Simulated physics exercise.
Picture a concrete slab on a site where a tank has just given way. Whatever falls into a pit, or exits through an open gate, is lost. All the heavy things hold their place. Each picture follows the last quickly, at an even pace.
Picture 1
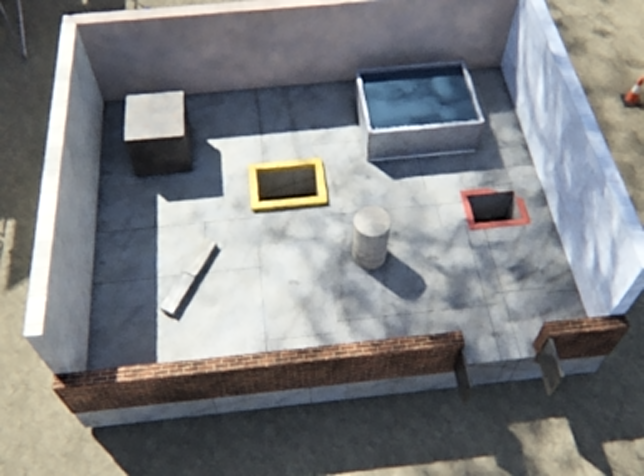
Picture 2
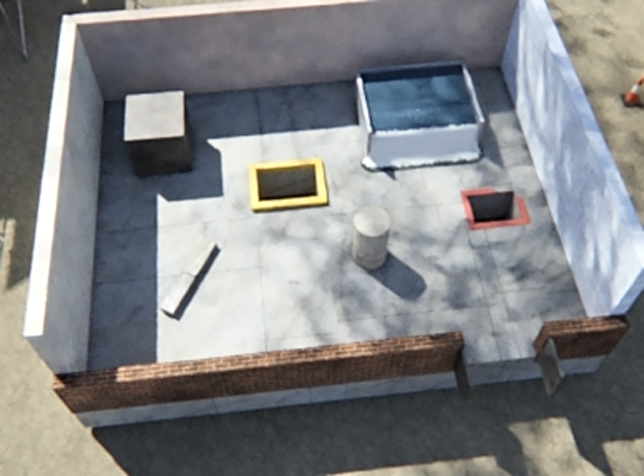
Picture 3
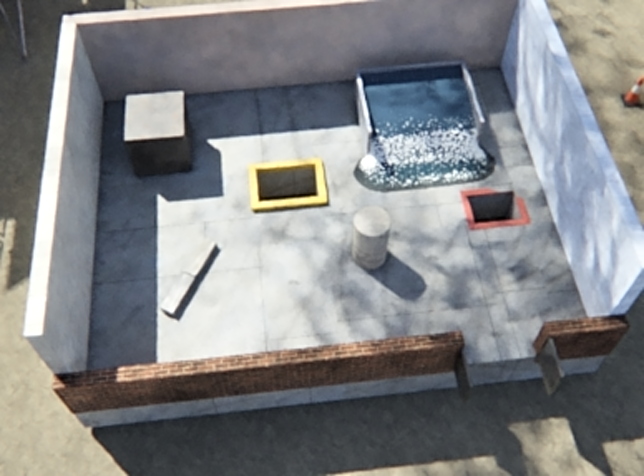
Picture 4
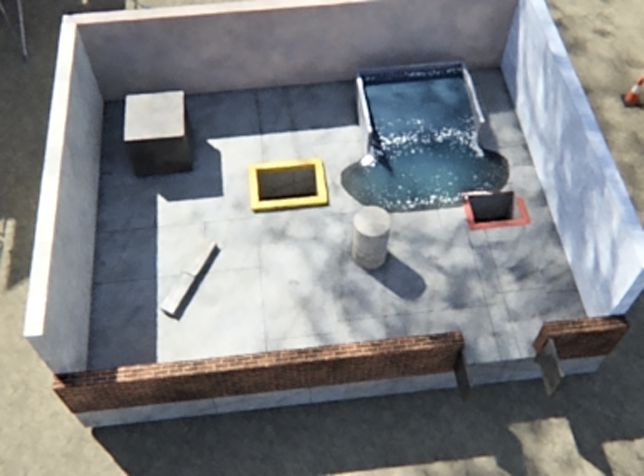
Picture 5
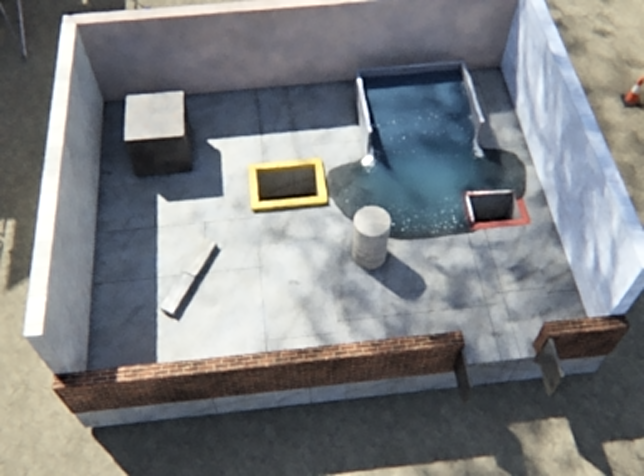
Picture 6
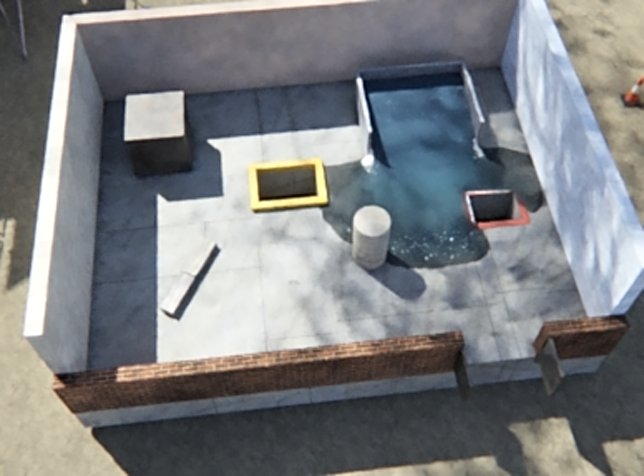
Water burst through the front of the tank at the back of a walled concrete slab, foamed onto the floor, then spread forward around the red-framed opening and past the pale cylinder.
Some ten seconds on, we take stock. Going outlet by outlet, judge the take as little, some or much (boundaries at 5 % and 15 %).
My judgement: The gate ends up with much, the yellow pit ends up with little, the red pit ends up with much.
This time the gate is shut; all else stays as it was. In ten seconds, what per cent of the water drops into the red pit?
Share for red: 35 percent.
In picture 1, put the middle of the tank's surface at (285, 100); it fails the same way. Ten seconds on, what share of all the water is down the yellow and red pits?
Shares - yellow: 40 in a hundred; red: 2 in a hundred.
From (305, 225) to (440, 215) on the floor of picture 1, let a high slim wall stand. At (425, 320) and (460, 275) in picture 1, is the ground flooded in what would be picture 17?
Swamped, then swamped.
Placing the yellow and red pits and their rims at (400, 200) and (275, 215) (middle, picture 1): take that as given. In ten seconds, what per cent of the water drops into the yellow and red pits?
The yellow pit ends up with 30 per cent, the red pit with 4 per cent.
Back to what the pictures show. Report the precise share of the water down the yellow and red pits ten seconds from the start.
Around 0 per cent, then around 26 per cent.
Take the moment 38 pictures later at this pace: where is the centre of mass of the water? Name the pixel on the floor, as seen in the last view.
Around pixel (318, 273).
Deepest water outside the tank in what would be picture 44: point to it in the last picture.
I'd point to (86, 392).
A moment on, water covers 30 % of the floor; the gate 1 %, the yellow pit 0 %, the red pit 9 %.
Next, water covers 40 % of the floor; the gate 7 %, the yellow pit 0 %, the red pit 15 %.
Then, water covers 50 % of the floor; the gate 16 %, the yellow pit 0 %, the red pit 20 %.
Later, water covers 60 % of the floor; the gate 24 %, the yellow pit 0 %, the red pit 23 %.
In the end, water covers 65 % of the floor; the gate 28 %, the yellow pit 0 %, the red pit 25 %.
